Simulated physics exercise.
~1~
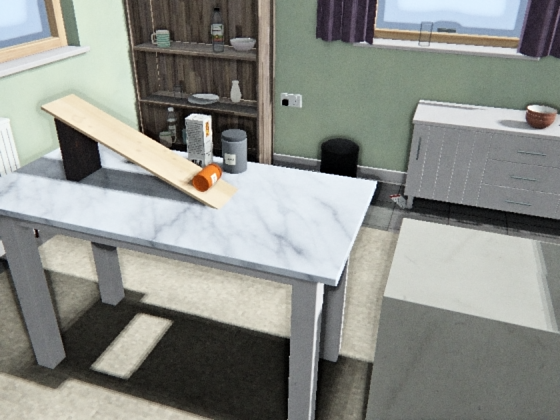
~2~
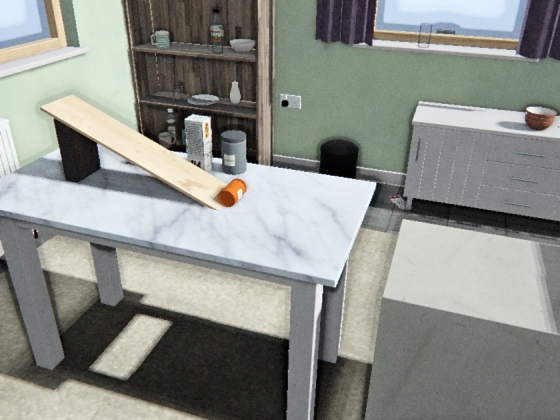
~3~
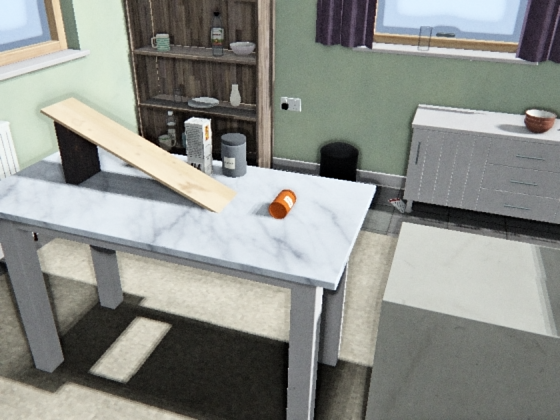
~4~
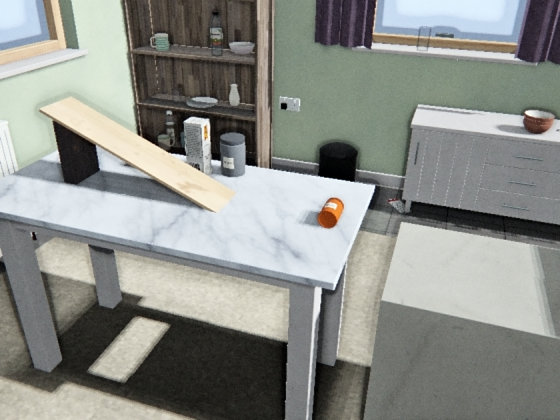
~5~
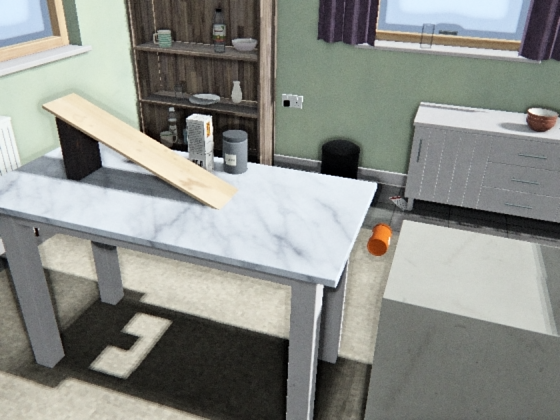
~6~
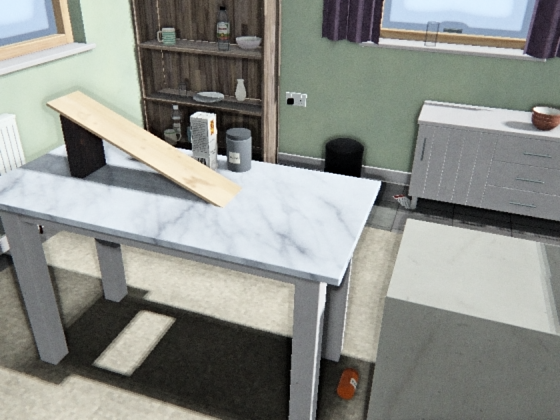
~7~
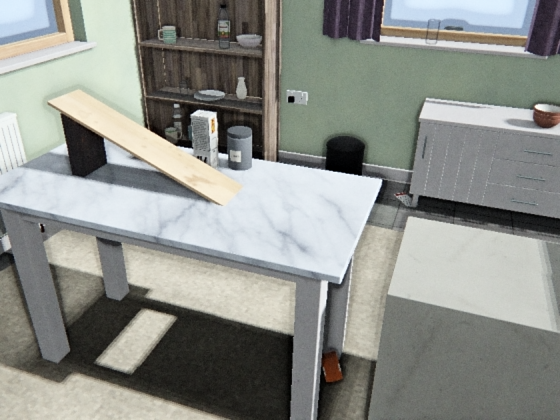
At the start, an orange jar lies on its side near the foot of a wooden ramp on a marble-topped table, with a white carton and a grey jar standing behind it. The orange jar rolls off the ramp and across the tabletop to the right. It passes the table's right edge and drops into the gap before the pale cabinet. Down near the floor, it shifts slightly left and tips into a leaning position. It ends low beside the table leg, while the carton and grey jar still stand in place.
